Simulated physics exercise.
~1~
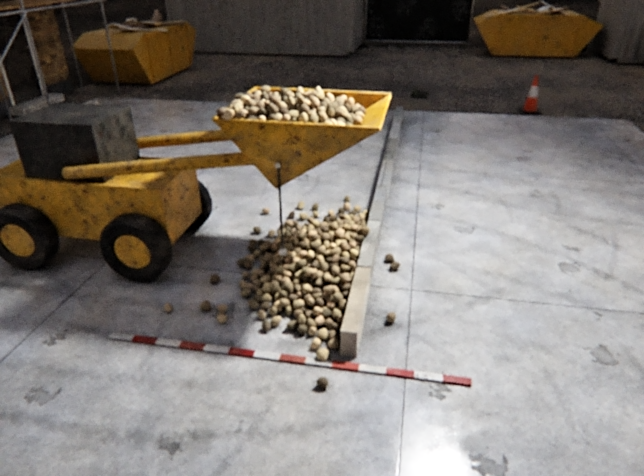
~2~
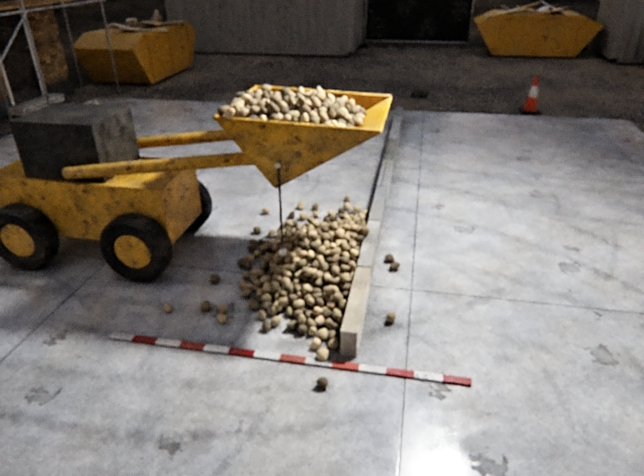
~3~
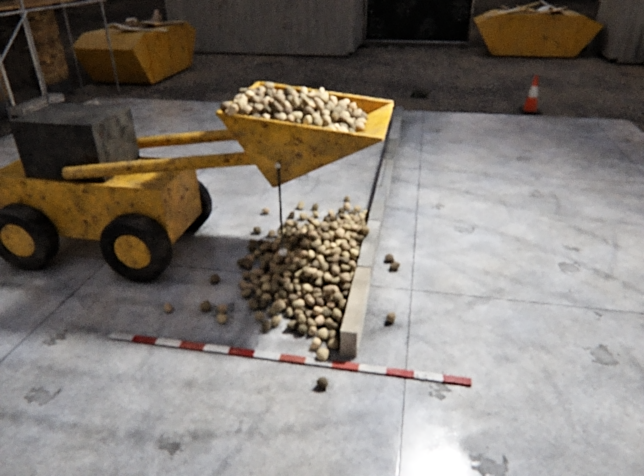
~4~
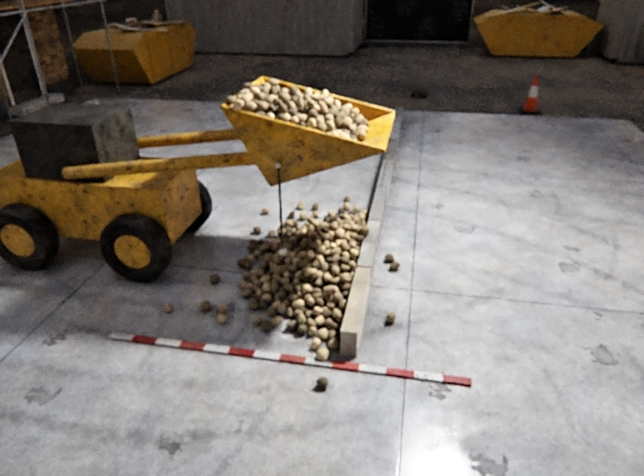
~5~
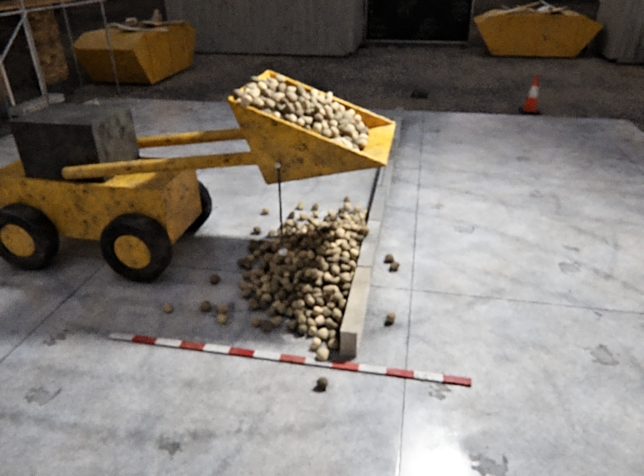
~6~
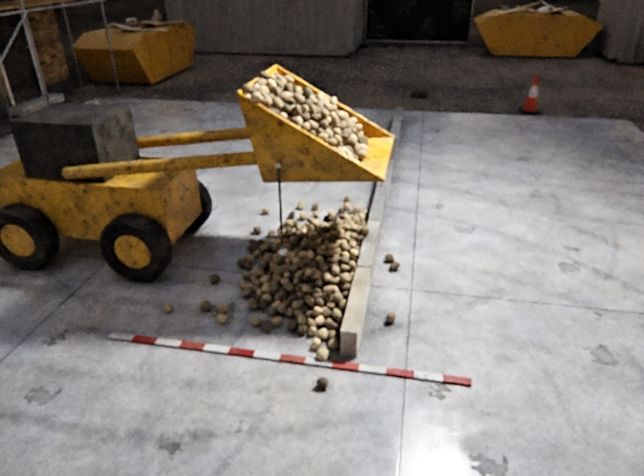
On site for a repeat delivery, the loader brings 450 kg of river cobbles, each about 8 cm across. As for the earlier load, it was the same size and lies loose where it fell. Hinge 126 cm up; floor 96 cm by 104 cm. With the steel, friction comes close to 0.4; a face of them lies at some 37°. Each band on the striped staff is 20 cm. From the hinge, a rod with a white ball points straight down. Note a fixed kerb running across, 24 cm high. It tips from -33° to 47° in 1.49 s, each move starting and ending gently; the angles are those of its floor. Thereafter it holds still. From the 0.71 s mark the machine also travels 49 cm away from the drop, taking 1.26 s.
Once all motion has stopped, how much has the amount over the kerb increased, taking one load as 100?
It has increased by some 33 per cent.
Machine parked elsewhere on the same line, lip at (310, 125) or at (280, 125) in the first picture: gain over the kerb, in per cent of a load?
Around 0 and 0 percent respectively.
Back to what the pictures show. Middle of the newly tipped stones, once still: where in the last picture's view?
Their centre rests close to (349, 254).
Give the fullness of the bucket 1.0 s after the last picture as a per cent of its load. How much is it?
Roughly 10 parts in a hundred of the load.
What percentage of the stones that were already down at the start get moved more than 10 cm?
Roughly 10 % of them.
Then, 0.5 s after the last picture the floor is at 35°; in per cent of one load, 86 in the bucket, 112 on this side of the kerb, 1 over the kerb; the foremost stones are at (384, 239).
Then, 1.0 s after the last picture the floor is at 47°; in per cent of one load, 11 in the bucket, 162 on this side of the kerb, 27 over the kerb; the foremost stones are at (450, 268).
Then, 1.8 s after the last picture the floor is at 47°; in per cent of one load, 0 in the bucket, 166 on this side of the kerb, 33 over the kerb; the foremost stones are at (548, 282).
Then, 4.4 s after the last picture the floor is at 47°; in per cent of one load, 0 in the bucket, 166 on this side of the kerb, 34 over the kerb; the foremost stones are at (555, 281). Net gain over the kerb, 33.
